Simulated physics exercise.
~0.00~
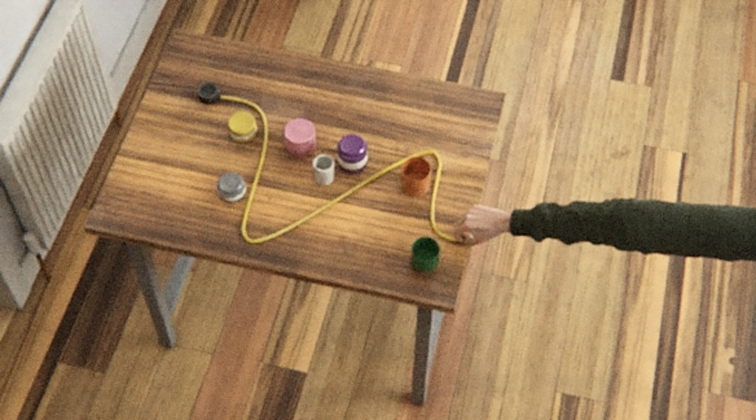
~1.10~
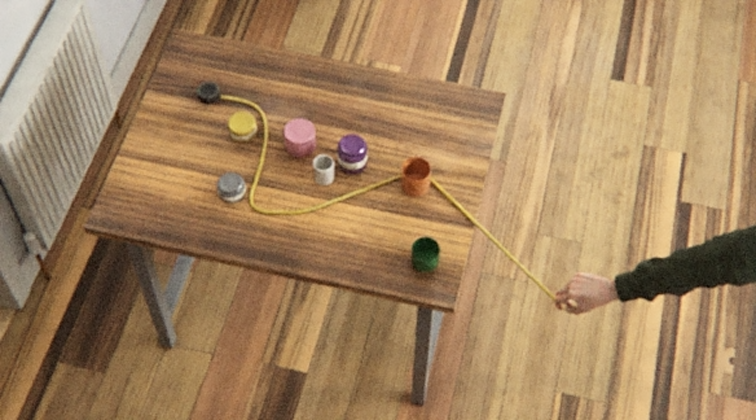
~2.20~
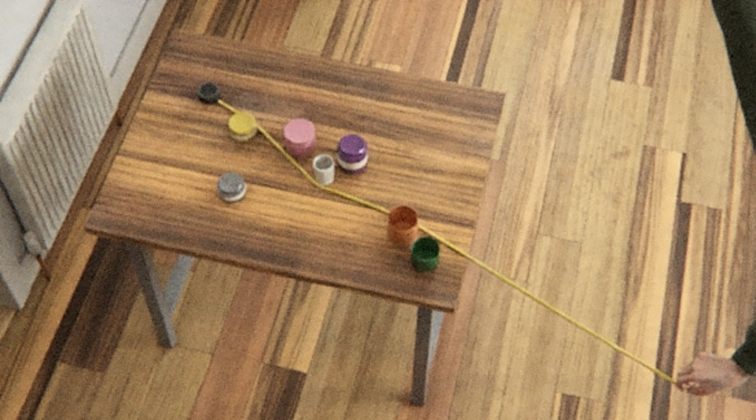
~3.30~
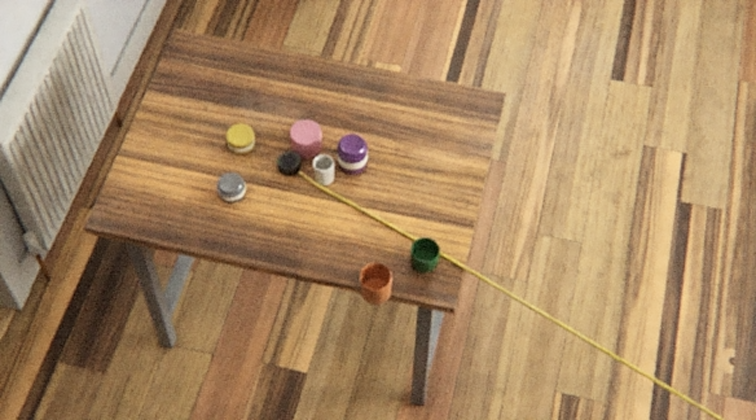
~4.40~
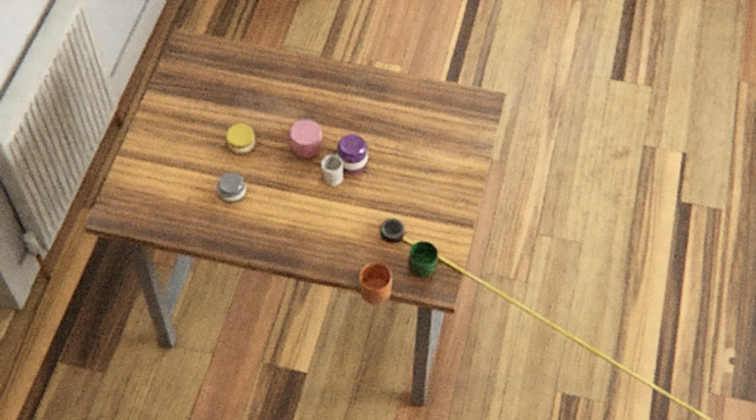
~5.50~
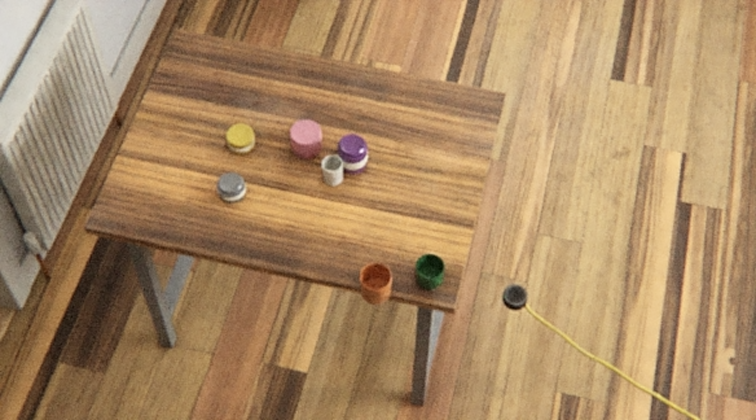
A hand pulls a yellow cord rightward, shifting some containers and dragging its black base off the table.
